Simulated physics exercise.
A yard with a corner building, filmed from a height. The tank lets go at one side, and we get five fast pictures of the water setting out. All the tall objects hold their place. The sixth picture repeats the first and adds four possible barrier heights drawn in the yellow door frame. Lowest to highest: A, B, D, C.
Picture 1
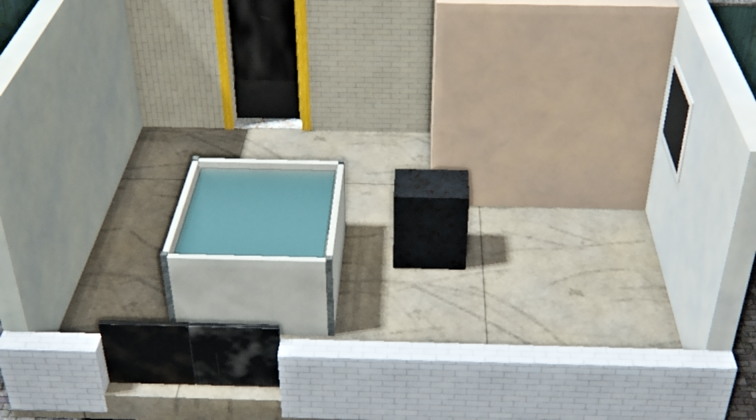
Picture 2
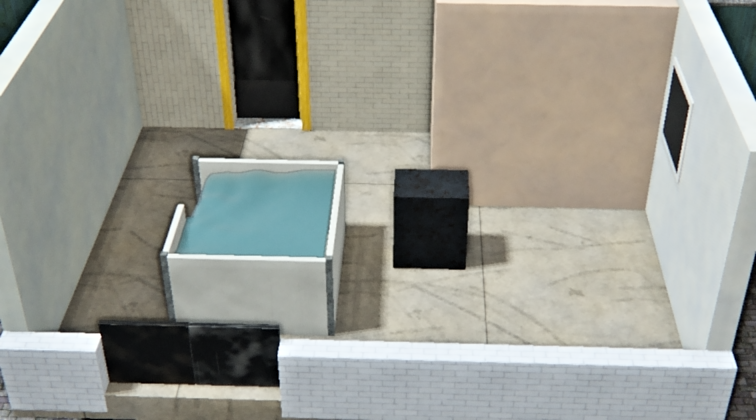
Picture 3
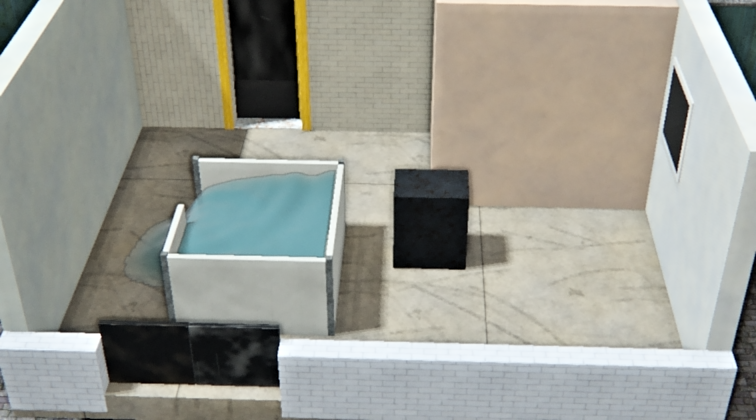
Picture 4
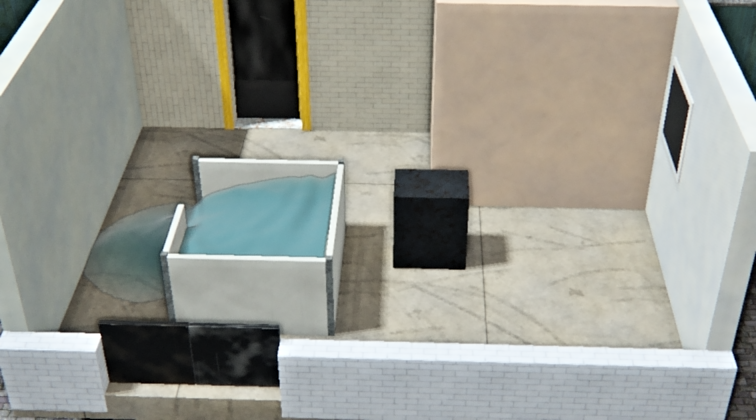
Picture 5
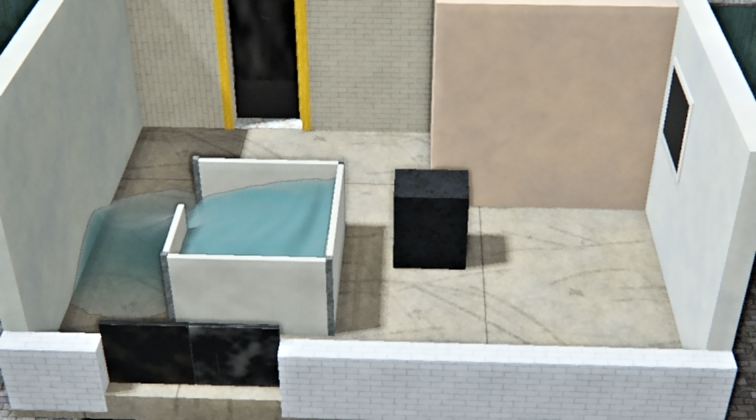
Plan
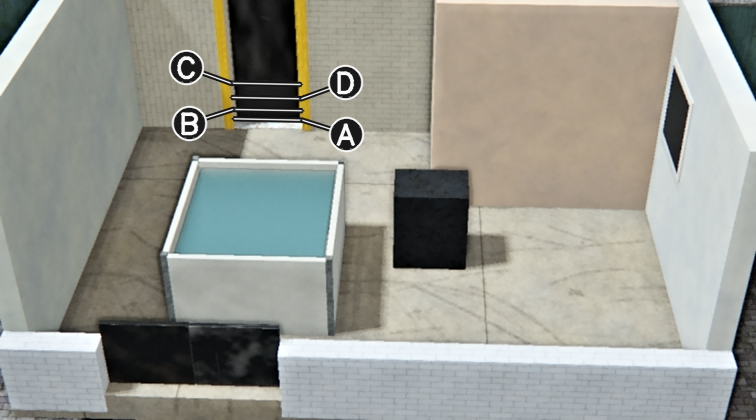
In this clip, a white tank of blue-green water sits in a walled yard beside a black block; part of its left side opens, and water pours out, spreading across the ground to the left as the level inside lowers.
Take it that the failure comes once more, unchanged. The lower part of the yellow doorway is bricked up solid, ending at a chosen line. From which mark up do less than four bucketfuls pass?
I would pick line A.
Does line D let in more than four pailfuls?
No, that is safe.
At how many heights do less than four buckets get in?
All of them.
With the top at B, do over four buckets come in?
No.
On the marked copy, A at (268, 119); B at (267, 110); C at (265, 83); D at (266, 98); from the bottom up A, B, D, C.
With A, a splash gets over, under a bucket.
With B, nothing gets over.
With C, nothing gets over.
With D, nothing gets over.
